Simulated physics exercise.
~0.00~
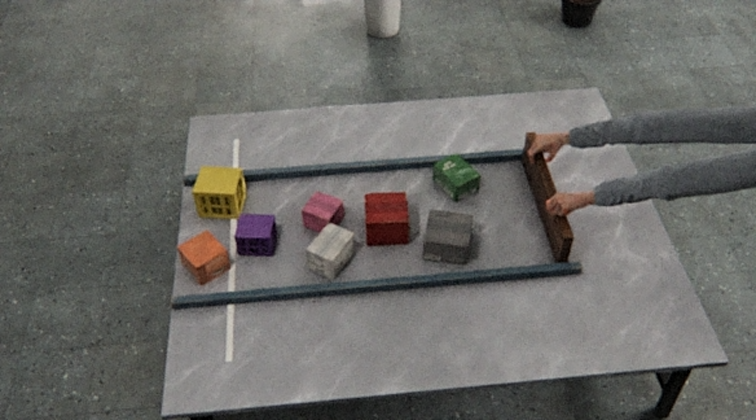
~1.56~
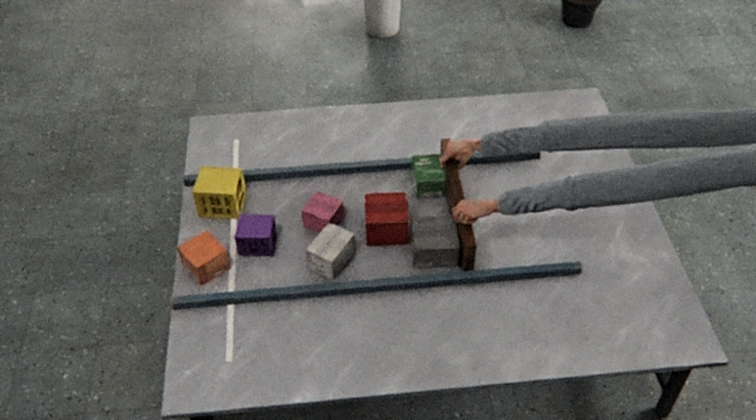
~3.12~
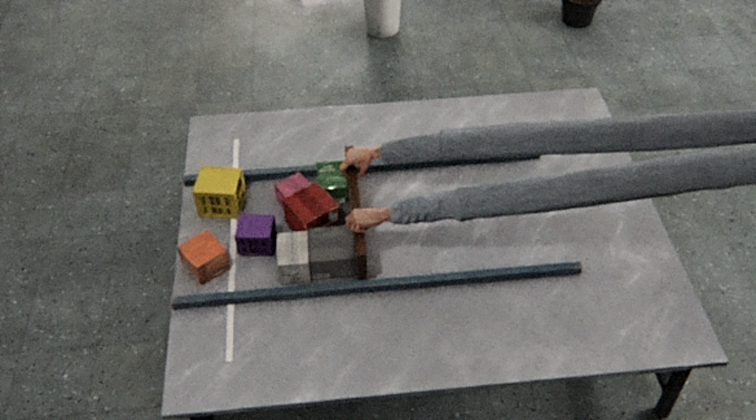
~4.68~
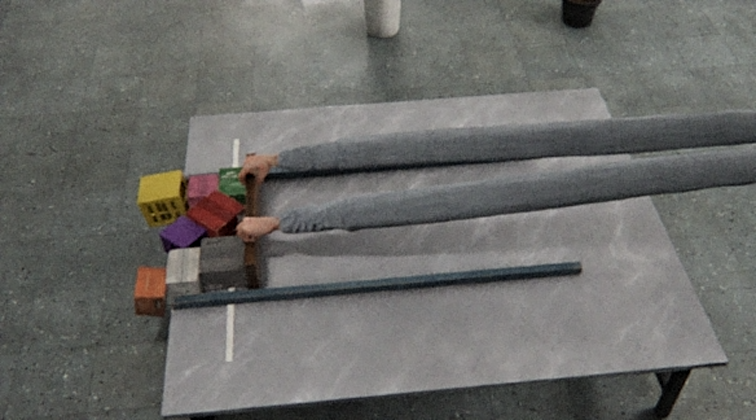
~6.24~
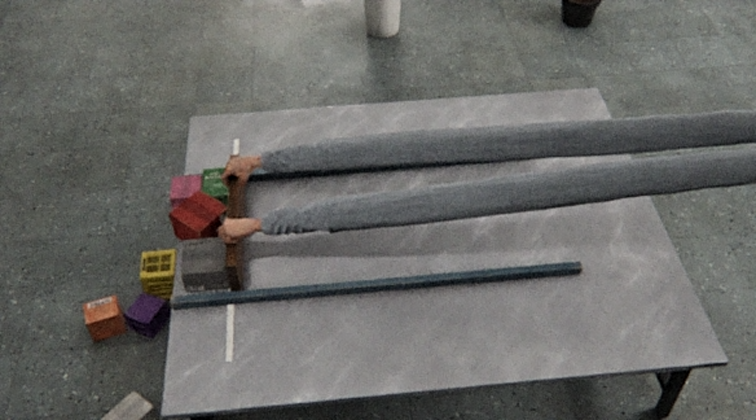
The clip shows two hands pushing a wooden plank leftward along a grey table between two rails, gathering colourful boxes toward the left edge until the plank reaches a pale tape line, with the orange, purple, yellow and white ones going over while red, green, pink and grey ones stay at the edge.
